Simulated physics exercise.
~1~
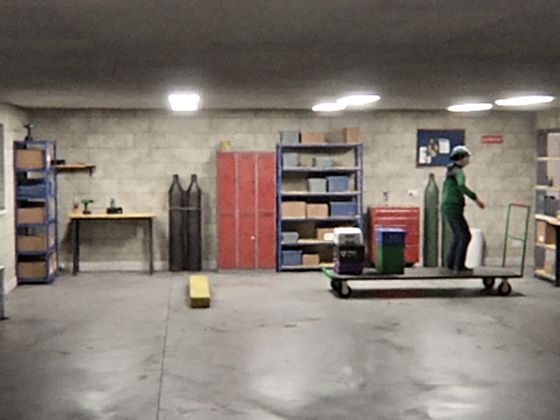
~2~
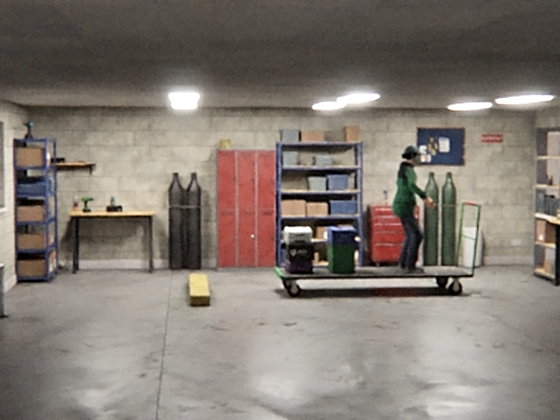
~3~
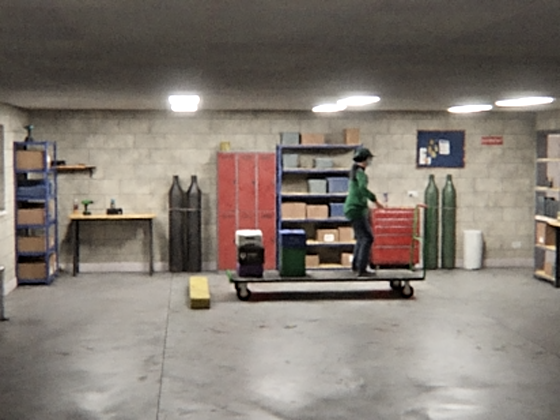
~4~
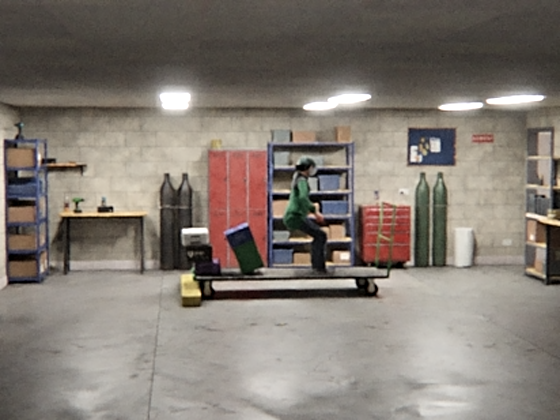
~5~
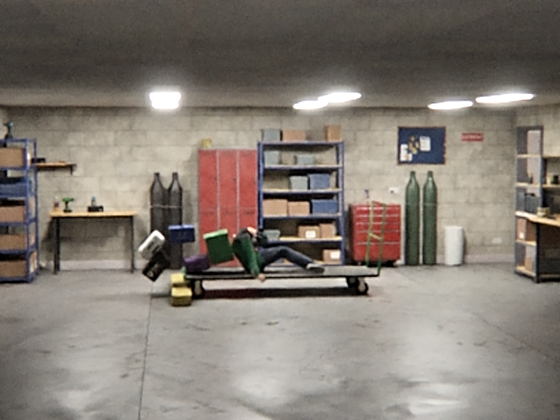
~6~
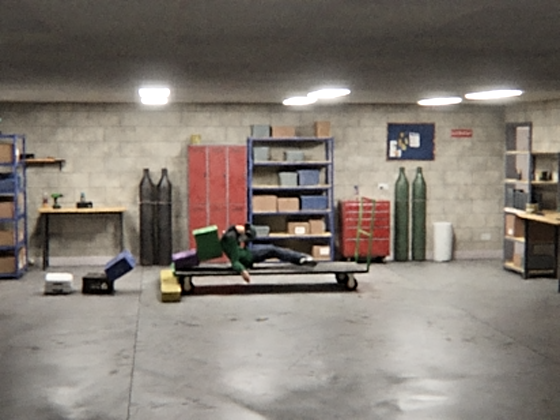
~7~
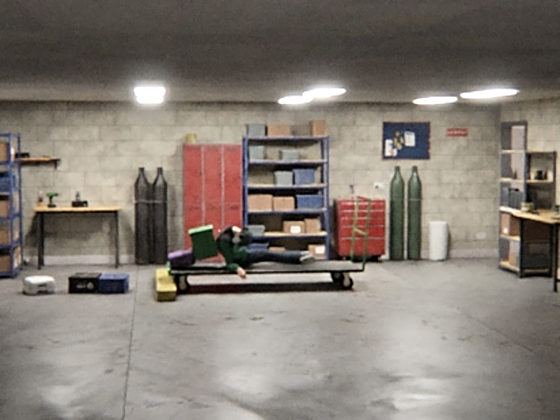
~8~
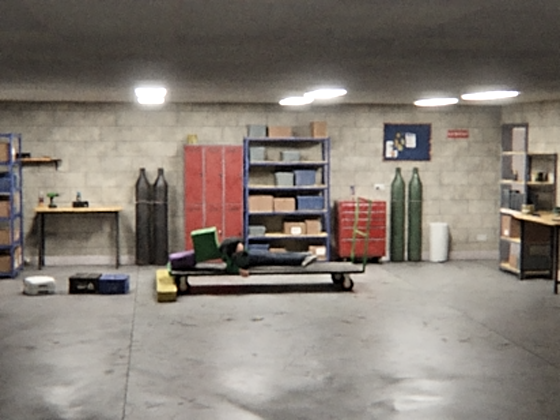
A grey block-walled workshop with red lockers, loaded shelves and dark gas cylinders along the back is seen from the side at a distance, the view drifting slightly right. A worker in a green top stands on a flat trolley that rolls left, with stacked dark, pale, blue and green boxes ahead of them. The trolley stops abruptly at a yellow block, and the boxes tip and slide left as the worker drops to a seat, then falls back. Three boxes tumble onto the floor at left, while the worker lies on the deck behind a green and a purple box.
